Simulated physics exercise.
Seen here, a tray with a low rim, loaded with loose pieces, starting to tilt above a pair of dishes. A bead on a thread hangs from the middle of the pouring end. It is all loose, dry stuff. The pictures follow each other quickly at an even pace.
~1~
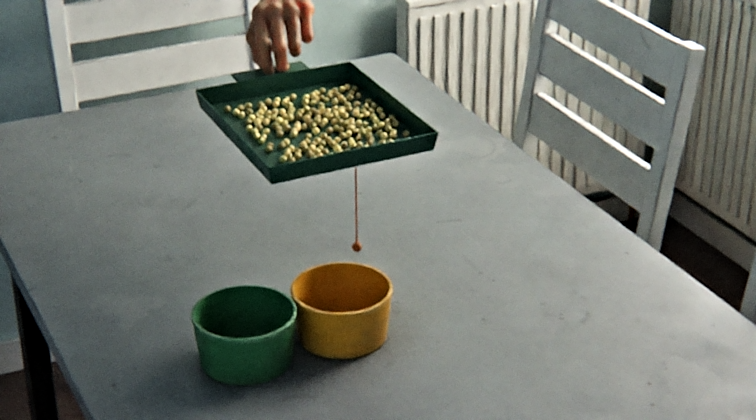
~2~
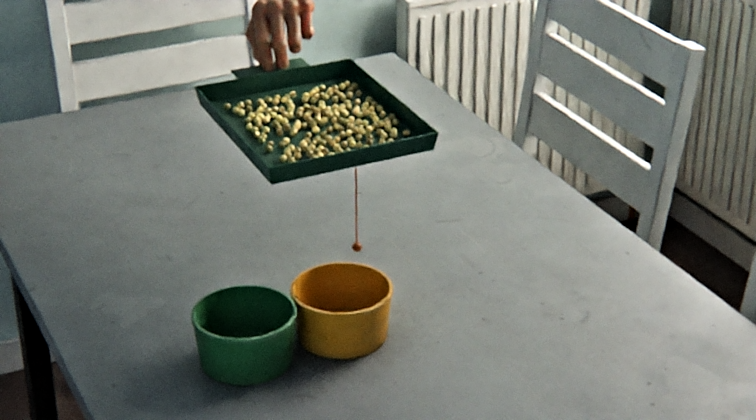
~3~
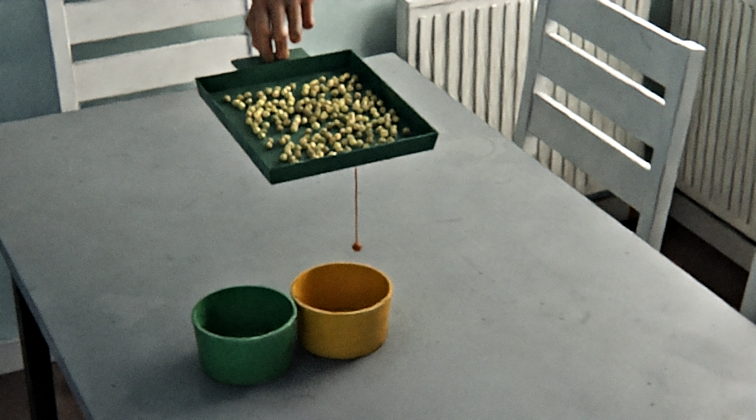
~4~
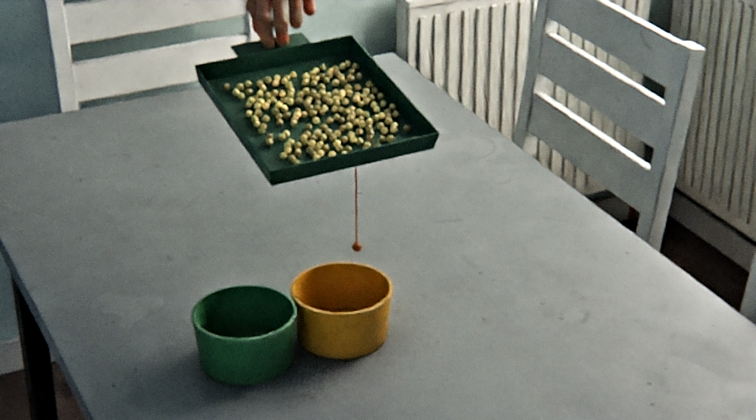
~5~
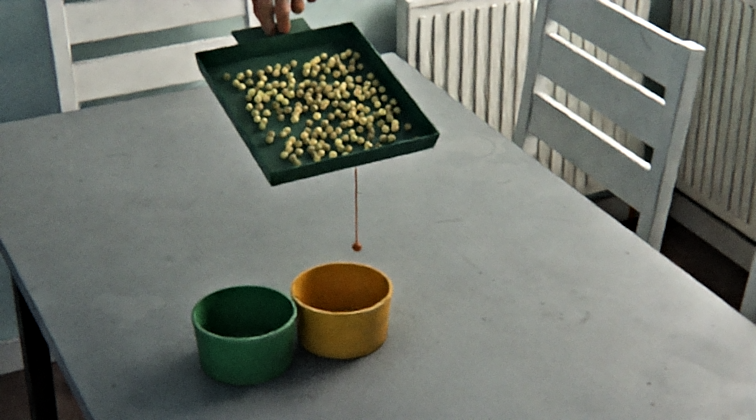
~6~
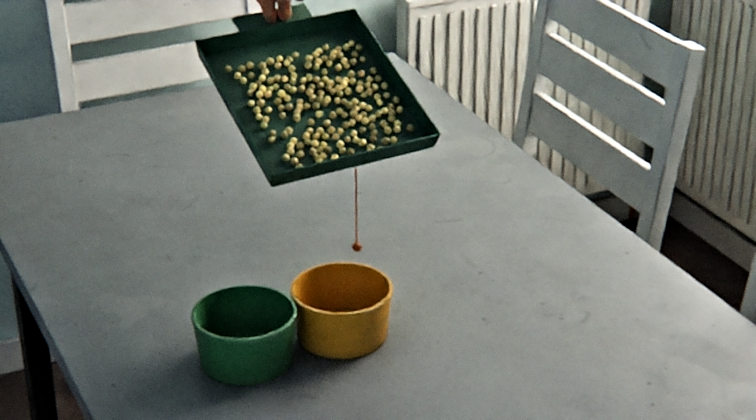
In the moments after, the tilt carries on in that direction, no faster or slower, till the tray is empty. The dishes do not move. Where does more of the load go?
The right one ends fuller.
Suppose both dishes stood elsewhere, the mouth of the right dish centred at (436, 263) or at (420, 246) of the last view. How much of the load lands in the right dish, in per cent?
The first gives 20 %, the second 0 %.
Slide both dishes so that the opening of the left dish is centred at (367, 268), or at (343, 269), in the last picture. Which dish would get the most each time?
In turn: The left one; the left dish.
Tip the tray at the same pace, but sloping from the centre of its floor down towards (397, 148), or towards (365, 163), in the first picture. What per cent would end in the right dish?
About 0 and 20 per cent.
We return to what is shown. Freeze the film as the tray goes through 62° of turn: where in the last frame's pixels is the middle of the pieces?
Roughly at (342, 147).
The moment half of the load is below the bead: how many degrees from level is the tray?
At some 110 degrees.
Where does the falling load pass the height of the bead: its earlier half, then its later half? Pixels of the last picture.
The first part at (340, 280); the rest at (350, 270).
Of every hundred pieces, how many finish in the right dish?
About 60 per cent.
Just after the last frame, tray tipped steeply; almost all on the tray; just a few in the left dish; just a few in the air.
A moment on, tray tipped right over; roughly two thirds on the tray; just a few in the left dish; about a tenth in the right dish; just a few outside both; roughly a quarter in the air.
Further on, tray tipped past a quarter turn; about a tenth in the left dish; roughly two thirds in the right dish; roughly a quarter outside both.
When it is over, tray tipped past a quarter turn; about a tenth in the left dish; roughly two thirds in the right dish; roughly a quarter outside both.
